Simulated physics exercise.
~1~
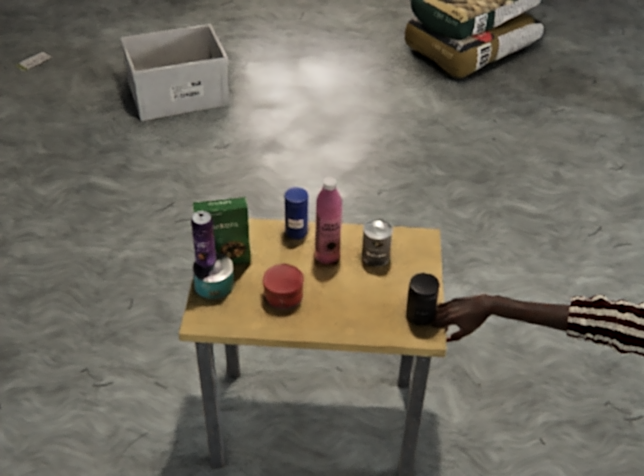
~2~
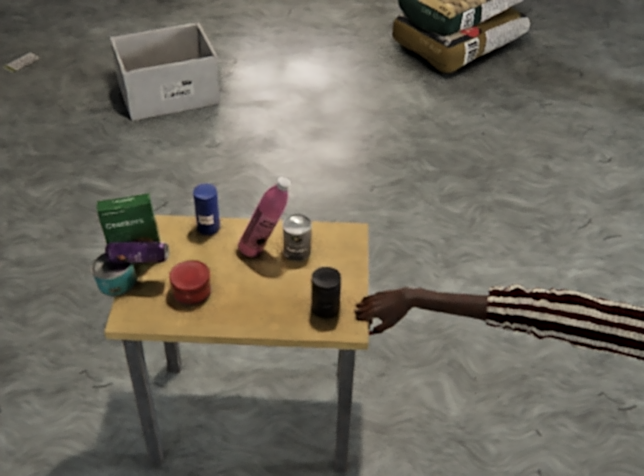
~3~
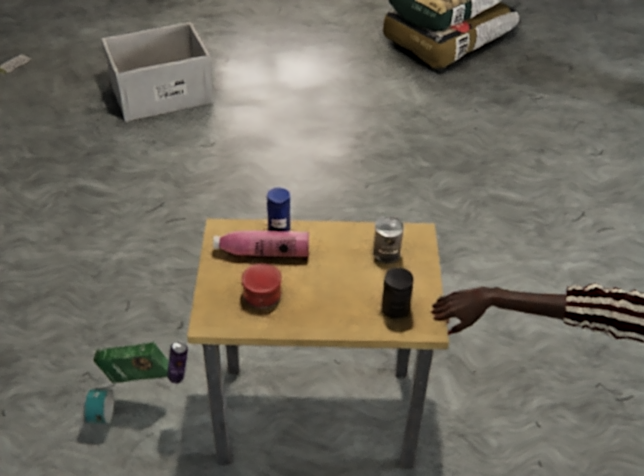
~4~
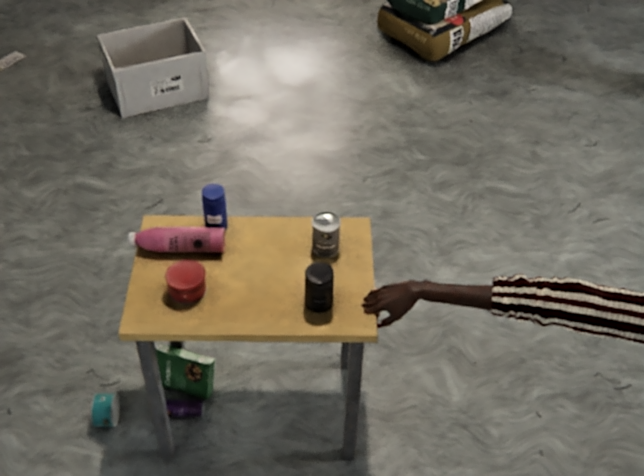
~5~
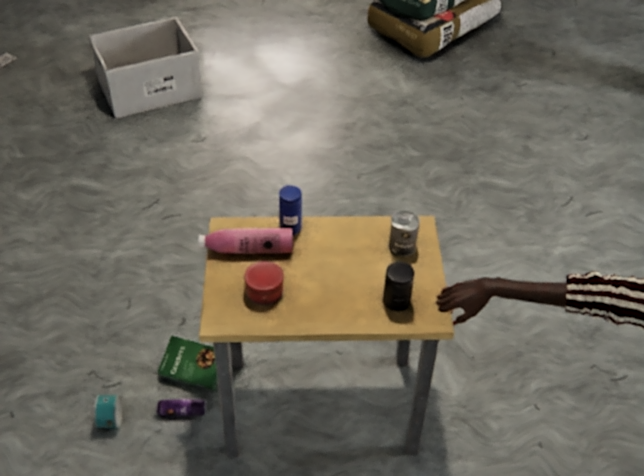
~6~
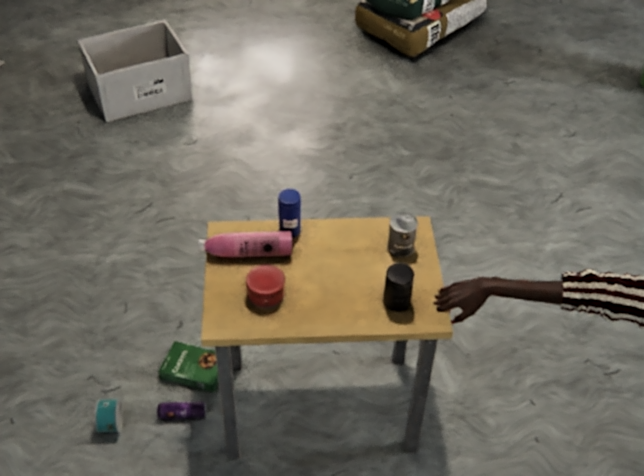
A bare grey concrete floor is seen from above, with a yellow-topped side table in the middle, a pale empty box behind left and stacked sacks behind right. On the table stand a purple can on a turquoise tub, a green packet, blue jar, pink bottle, grey tin, red tub and black jar. A hand in a striped sleeve shoves the table left, and the purple can topples while the bottle leans. As the table goes back right, the can, turquoise tub and packet drop off and the bottle falls flat. The table shifts left and right again; three items lie on the floor, the rest stay on top.
